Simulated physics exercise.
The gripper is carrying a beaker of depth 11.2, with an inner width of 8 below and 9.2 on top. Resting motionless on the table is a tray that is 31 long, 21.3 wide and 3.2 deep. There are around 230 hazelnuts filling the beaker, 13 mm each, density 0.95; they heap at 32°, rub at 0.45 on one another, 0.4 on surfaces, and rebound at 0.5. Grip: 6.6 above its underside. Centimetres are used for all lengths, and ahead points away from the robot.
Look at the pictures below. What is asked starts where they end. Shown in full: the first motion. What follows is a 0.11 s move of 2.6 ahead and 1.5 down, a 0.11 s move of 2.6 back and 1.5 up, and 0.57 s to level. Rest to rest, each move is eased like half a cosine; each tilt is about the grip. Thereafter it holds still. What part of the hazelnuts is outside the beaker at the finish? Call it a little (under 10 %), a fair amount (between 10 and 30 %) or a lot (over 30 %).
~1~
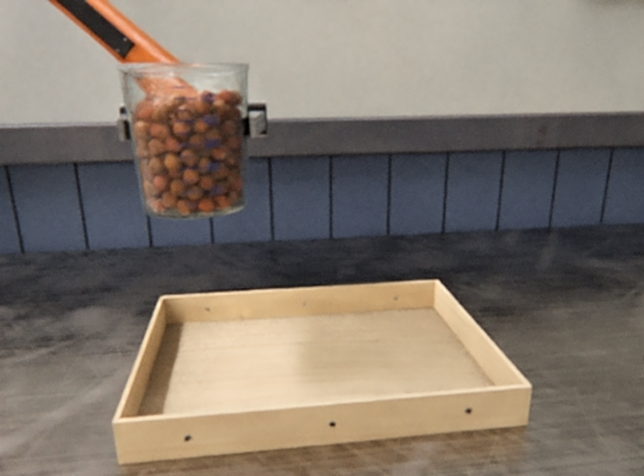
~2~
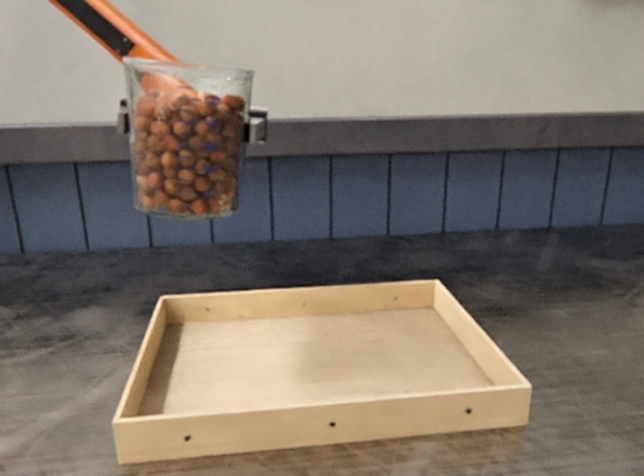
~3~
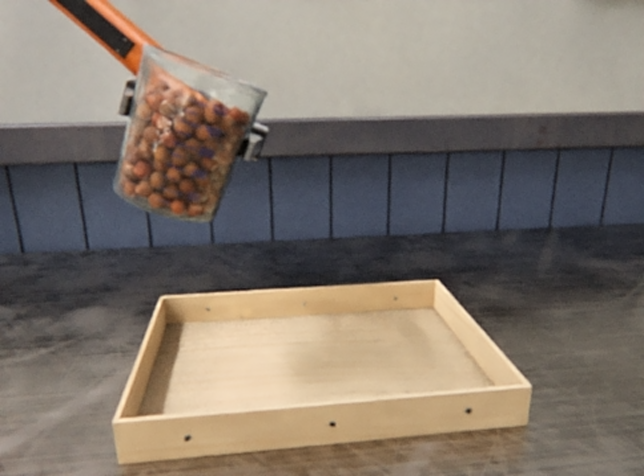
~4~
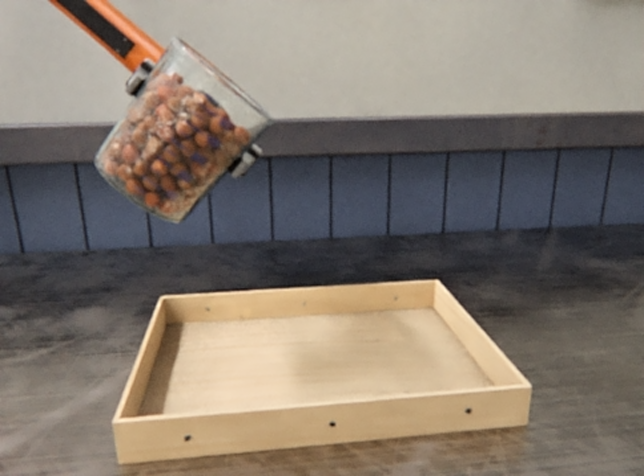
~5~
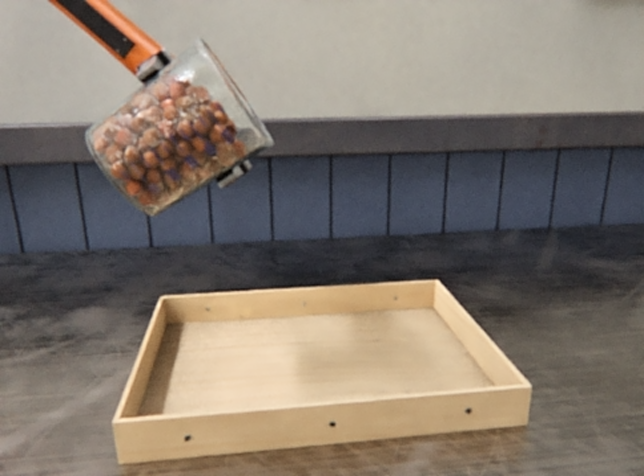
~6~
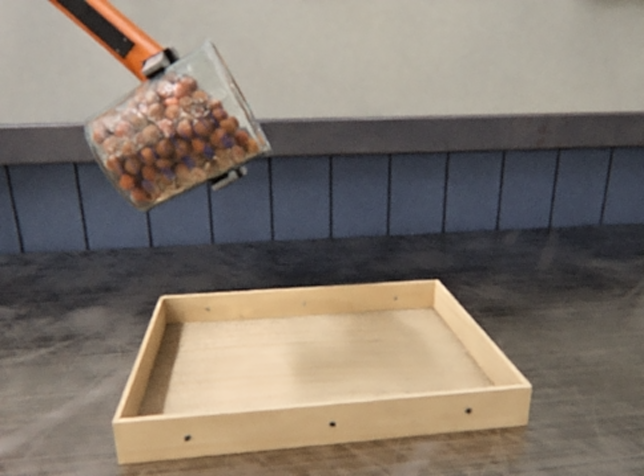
A little.
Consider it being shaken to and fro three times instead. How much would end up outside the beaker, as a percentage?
15 %.
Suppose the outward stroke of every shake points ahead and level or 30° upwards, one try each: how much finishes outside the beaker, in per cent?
Try one gives about 15 in a hundred, try two about 15 in a hundred.
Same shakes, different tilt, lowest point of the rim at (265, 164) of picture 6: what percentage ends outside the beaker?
It comes out near 20 percent.
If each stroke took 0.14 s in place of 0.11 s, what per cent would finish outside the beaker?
I'd expect some 0 per cent.
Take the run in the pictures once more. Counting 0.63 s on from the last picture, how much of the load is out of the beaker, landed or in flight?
Some 5 per cent.
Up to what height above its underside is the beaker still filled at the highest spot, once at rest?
About 11.0 cm.
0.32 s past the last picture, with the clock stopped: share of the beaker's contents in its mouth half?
Roughly 45 per cent.
Then, 0.32 s after the last picture, tilted 59° forward, highest piece 25 above the table; 221 in the beaker, 13 in flight or on a rim.
Then, 0.63 s after the last picture, tilted 11° forward, highest piece 27 above the table; 221 in the beaker, 13 in the tray.
Then, 0.99 s after the last picture, level, highest piece 28 above the table; 221 in the beaker, 13 in the tray.
Then, 2.04 s after the last picture, level, highest piece 28 above the table; 221 in the beaker, 13 in the tray.
Final count, 221 in the beaker, 13 in the tray. That is 6 % outside the beaker.
